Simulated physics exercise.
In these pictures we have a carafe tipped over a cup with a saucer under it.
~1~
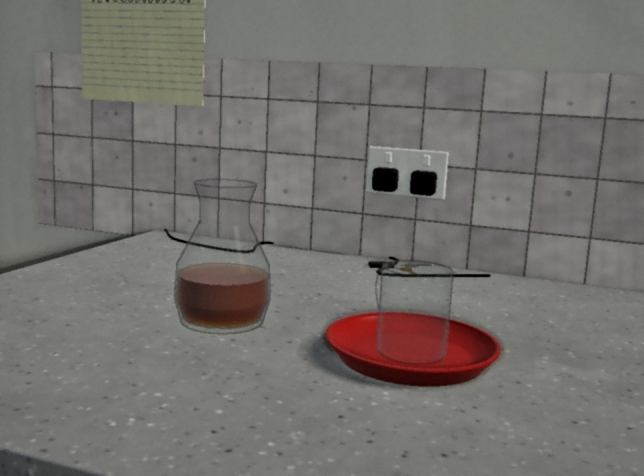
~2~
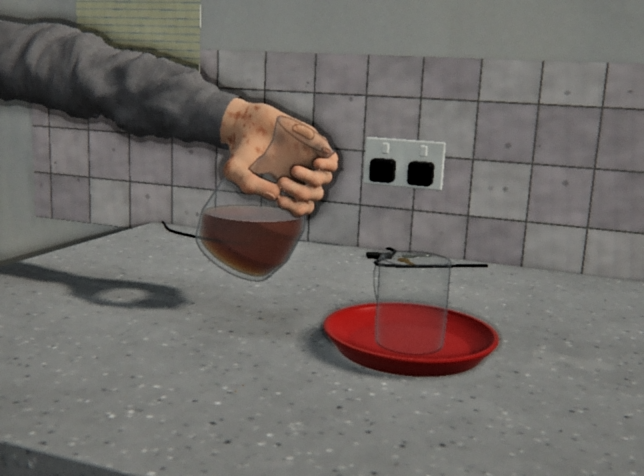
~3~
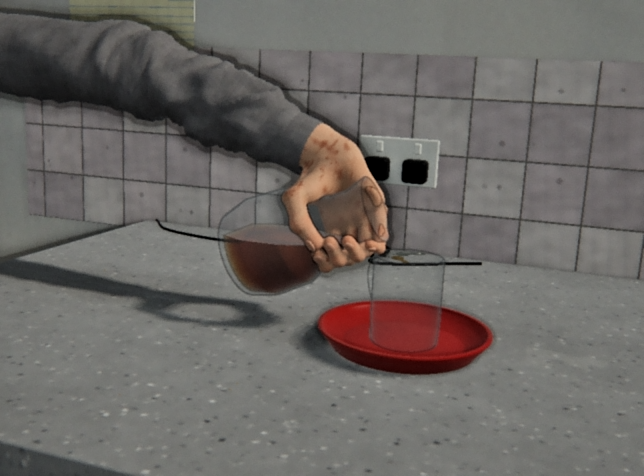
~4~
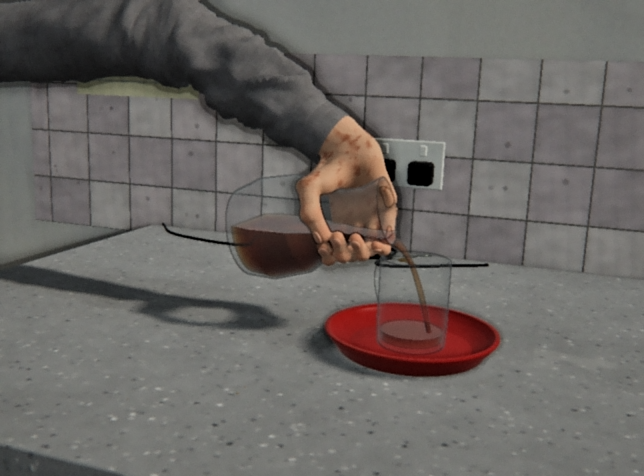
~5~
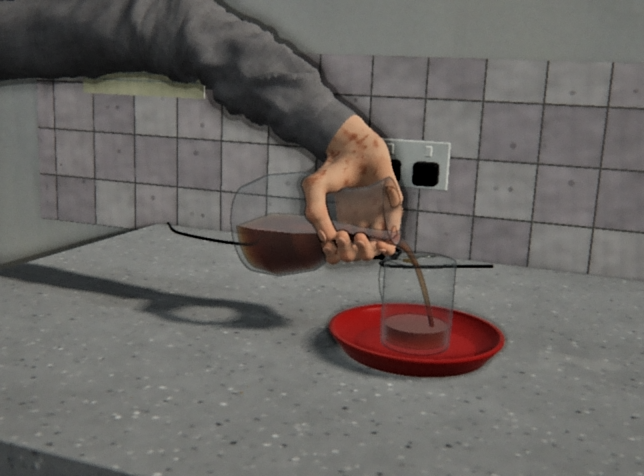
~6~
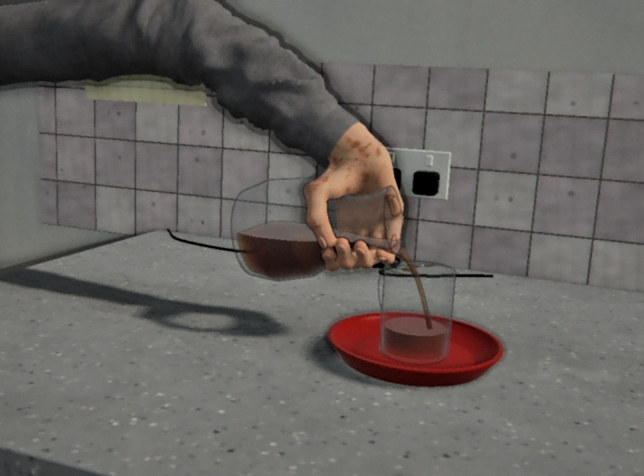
A glass carafe of reddish-brown tea is lifted from a speckled grey counter by a hand reaching in from the left, tilted rightward over a clear cup on a red saucer, and poured, partly filling the cup.
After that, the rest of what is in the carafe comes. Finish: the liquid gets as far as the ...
It gets as far as the saucer.
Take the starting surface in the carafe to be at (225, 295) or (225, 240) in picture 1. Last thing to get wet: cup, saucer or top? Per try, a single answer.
As listed: Cup only, floods the top.
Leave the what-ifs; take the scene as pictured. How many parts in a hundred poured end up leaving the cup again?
It comes out near 30 per cent.
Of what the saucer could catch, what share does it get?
I make it 50 per cent.
Next, the cup is about three quarters full; the saucer is dry.
After that, the cup is full to the brim; the saucer is wet, with room to spare.
Finally, the cup is full to the brim; the saucer is wet, with room to spare.
